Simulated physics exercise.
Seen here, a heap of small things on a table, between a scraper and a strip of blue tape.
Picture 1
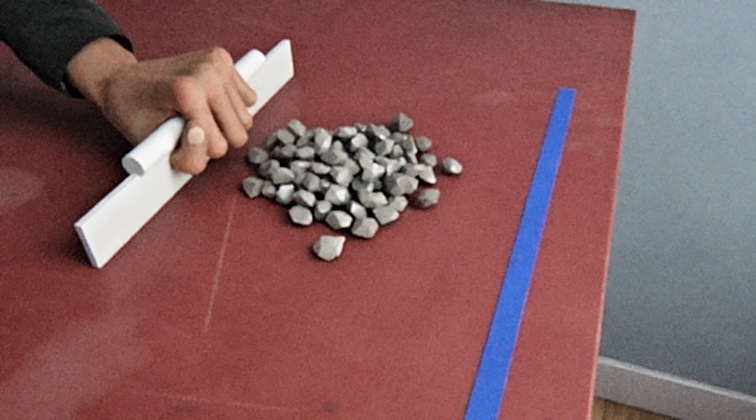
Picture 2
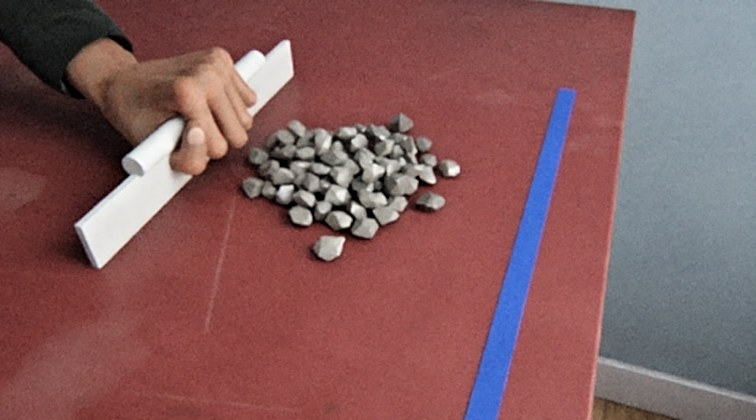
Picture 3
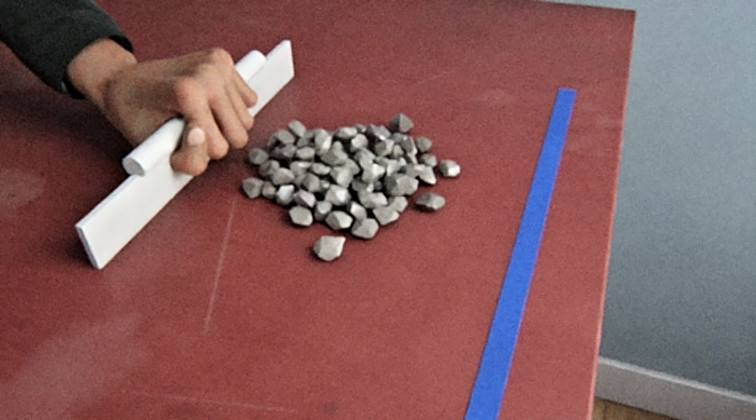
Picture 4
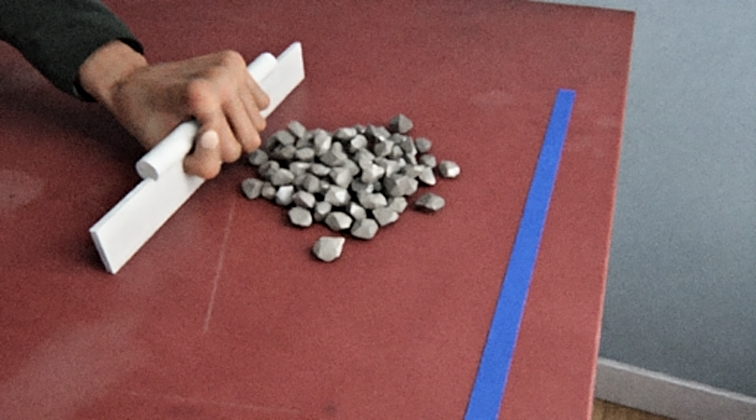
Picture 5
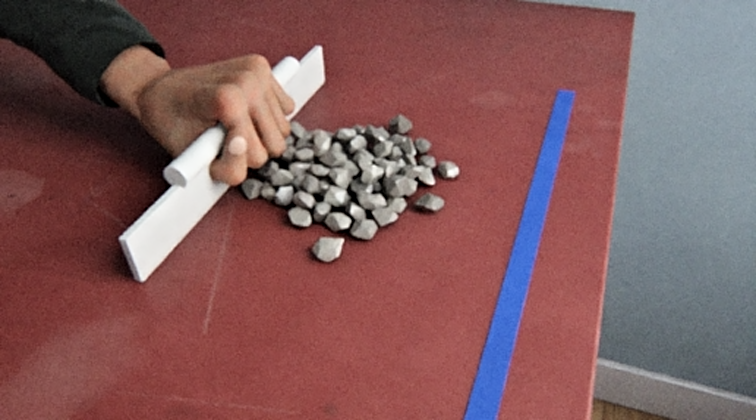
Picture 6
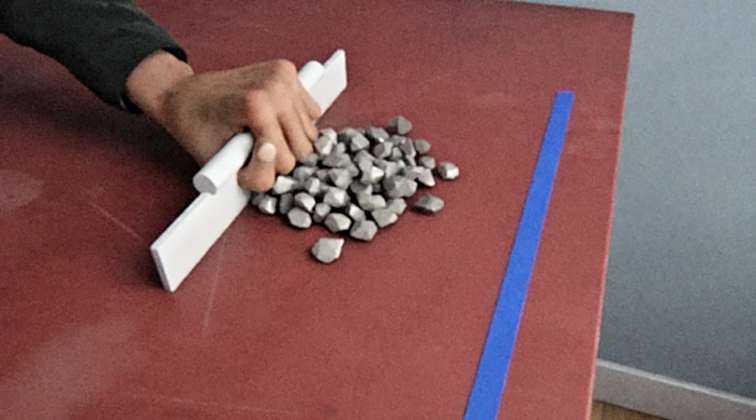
To begin with, a hand holds a white scraper still on a red table, left of a heap of gray gravel, with a strip of blue tape to the right. Then the hand slides the scraper a short way right, reaching the heap's left side and nudging the nearest pieces slightly.
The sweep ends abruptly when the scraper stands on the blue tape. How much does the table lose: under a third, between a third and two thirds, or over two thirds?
The part that falls is between a third and two thirds.
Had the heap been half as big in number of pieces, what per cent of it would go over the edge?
Some 30 per cent.
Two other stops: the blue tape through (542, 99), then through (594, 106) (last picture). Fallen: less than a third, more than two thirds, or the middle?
The first try: Below one third. The second: Over two thirds.
Soon, scraper still moving, near (406, 152); heap all on the table, its front near (549, 206).
A while on, scraper stopped at the blue tape; heap about a third over the edge.
Towards the end, scraper stopped at the blue tape; heap about half over the edge.
Finally, scraper stopped at the blue tape; heap about half over the edge.
